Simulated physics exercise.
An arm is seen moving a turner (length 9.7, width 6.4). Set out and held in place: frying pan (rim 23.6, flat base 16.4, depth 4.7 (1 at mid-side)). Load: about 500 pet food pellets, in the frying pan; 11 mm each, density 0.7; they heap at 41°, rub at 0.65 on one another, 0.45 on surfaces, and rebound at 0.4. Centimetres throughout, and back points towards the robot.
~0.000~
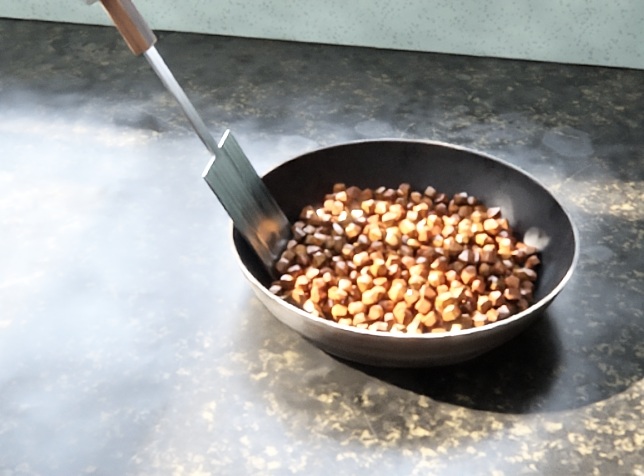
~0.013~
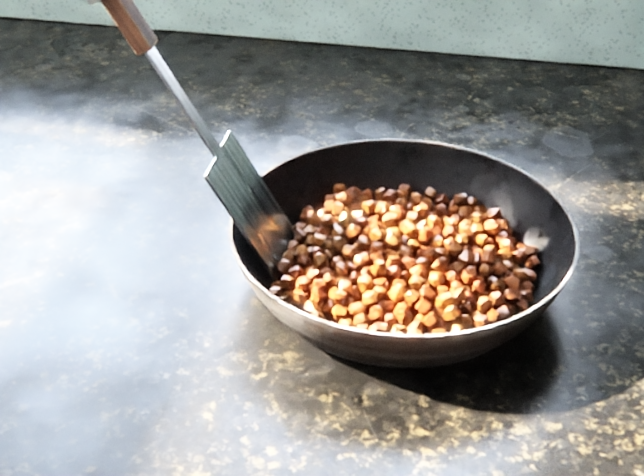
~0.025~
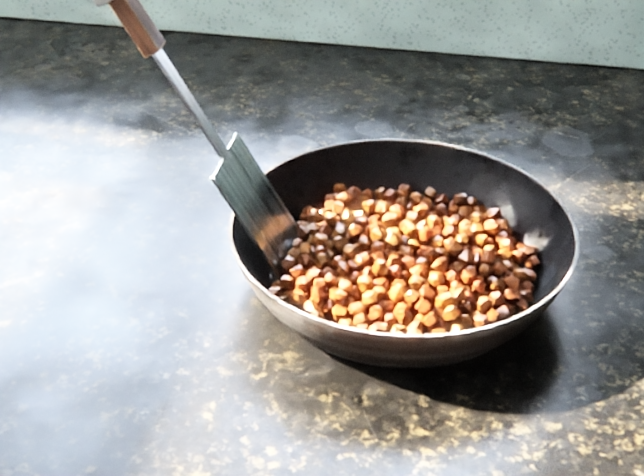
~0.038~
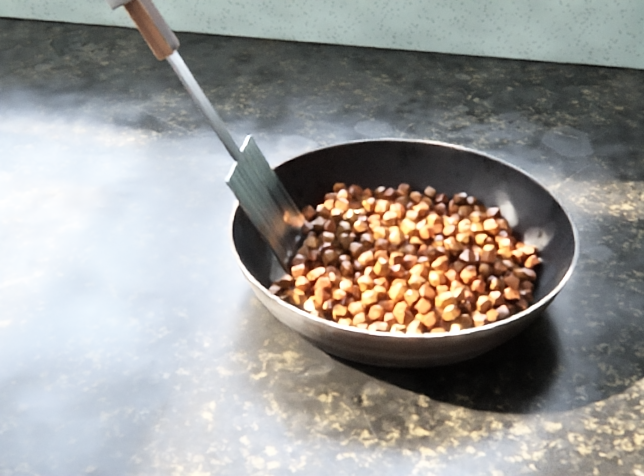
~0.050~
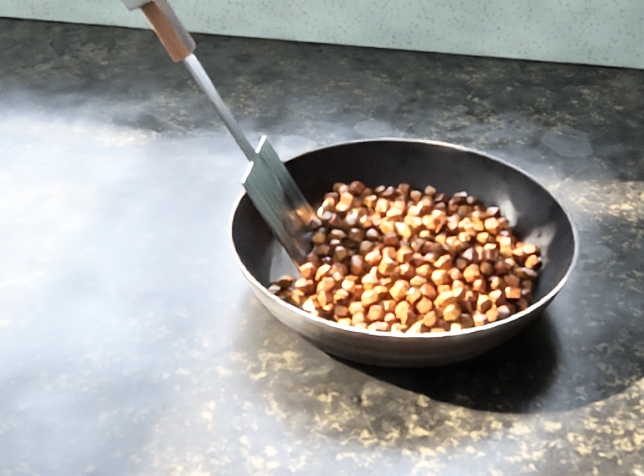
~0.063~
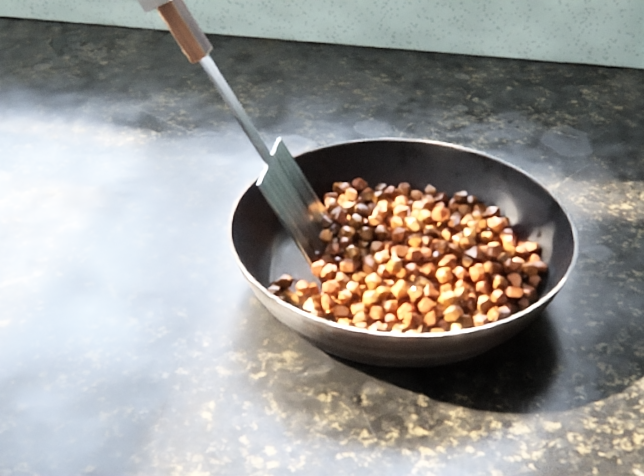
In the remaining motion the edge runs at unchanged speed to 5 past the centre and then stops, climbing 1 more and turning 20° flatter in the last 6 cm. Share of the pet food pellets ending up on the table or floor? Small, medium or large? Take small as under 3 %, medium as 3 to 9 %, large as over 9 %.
Small, so under 3 %.
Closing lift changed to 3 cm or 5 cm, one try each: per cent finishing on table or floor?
I'd say close to 5 percent for the first and close to 10 percent for the second.
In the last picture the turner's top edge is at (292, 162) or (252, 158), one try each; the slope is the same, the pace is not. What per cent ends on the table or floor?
Estimates: Near 5 %, near 0 %.
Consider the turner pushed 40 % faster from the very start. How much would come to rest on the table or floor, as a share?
It would be roughly 5 percent.
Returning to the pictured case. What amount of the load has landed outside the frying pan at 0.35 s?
Share at that moment: Roughly 0 %.
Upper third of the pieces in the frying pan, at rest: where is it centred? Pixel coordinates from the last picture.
(500, 251).
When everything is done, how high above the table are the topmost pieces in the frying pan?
It reaches roughly 6.0 cm.
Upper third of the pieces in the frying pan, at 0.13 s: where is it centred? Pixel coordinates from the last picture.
It is centred at about (456, 251).
By 0.10 s, sloping 59°, highest piece 6 above the table; 499 in the frying pan.
By 0.13 s, sloping 51°, highest piece 7 above the table; 499 in the frying pan.
By 0.35 s, sloping 40°, highest piece 5 above the table; 498 in the frying pan, 1 on the blade or in flight.
By 1.40 s, sloping 40°, highest piece 5 above the table; 498 in the frying pan, 1 on the table or floor.
Final count, 498 in the frying pan, 1 on the table or floor. That is 0 % on the table or floor.
